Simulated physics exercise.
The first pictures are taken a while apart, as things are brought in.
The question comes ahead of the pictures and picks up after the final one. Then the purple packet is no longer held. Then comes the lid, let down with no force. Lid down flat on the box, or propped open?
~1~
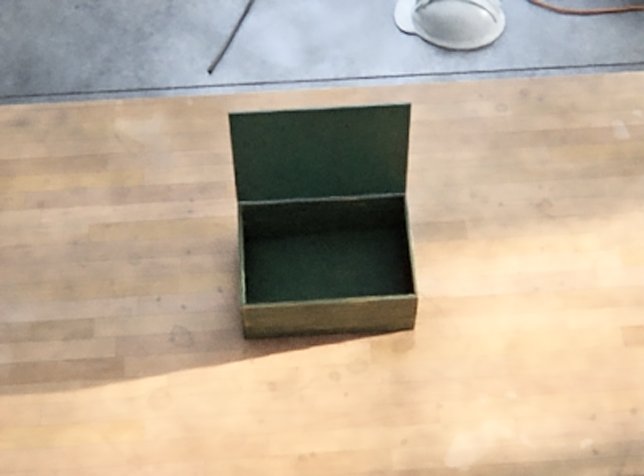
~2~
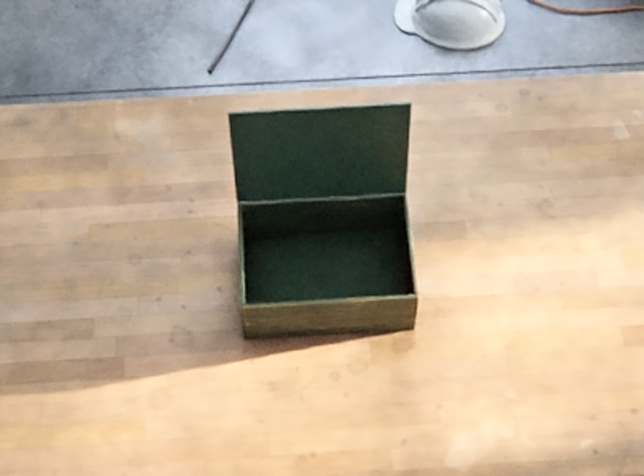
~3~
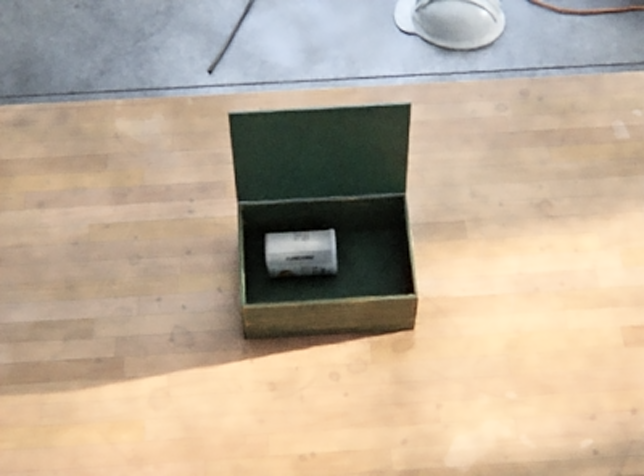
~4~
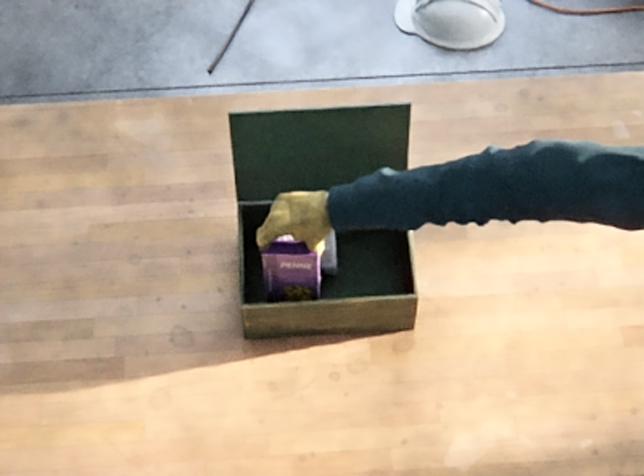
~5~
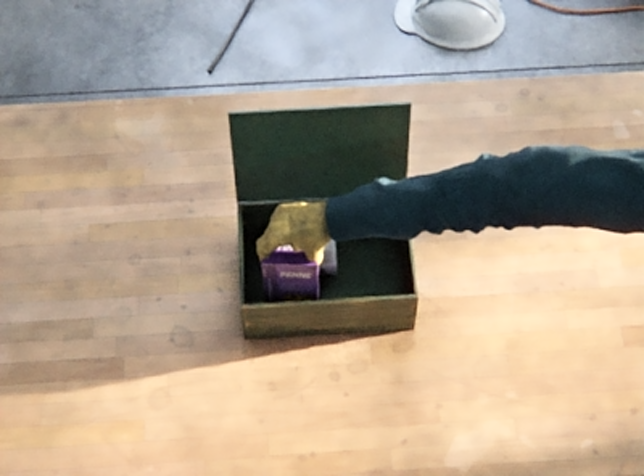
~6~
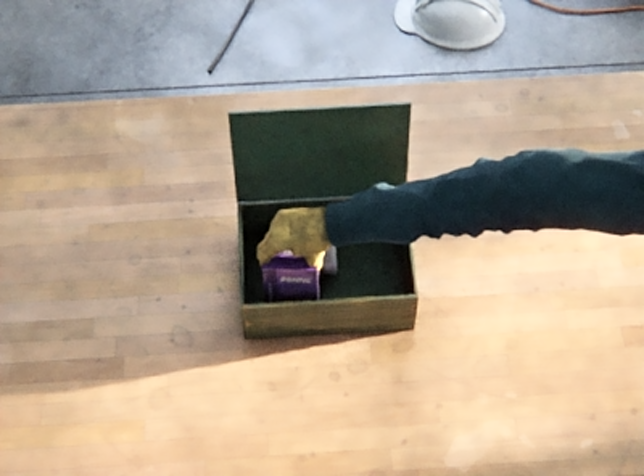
Propped open.
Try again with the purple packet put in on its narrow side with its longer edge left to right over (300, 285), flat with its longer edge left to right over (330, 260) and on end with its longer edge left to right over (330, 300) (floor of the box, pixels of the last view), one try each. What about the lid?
First try leaves it shut, second try leaves it partly open, third try leaves it partly open.
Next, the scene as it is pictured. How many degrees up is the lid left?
Some 30 degrees above the rim, more or less.
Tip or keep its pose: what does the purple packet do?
Observation: The purple packet keeps the set orientation.
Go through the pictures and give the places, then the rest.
In the first frame, the last thing is not in view yet.
In the second frame, the last thing is not in view yet.
In the third frame, the last thing is not in view yet; white tin (301, 254).
In the fourth frame, on its way; purple packet (292, 269).
In the fifth frame, on its way; purple packet (292, 278).
In the sixth frame, in place under the hand; purple packet (292, 283).
Then, 1.10 s on from there, lid starting down.
Then, 1.40 s on from there, lid 73° above the rim.
Then, 1.70 s on from there, lid 48° above the rim.
Then, 1.90 s on from there, lid 28° above the rim.
In the end, lid 28° above the rim; both unmoved. At the end, from the last picture's camera, purple packet near (292, 283).
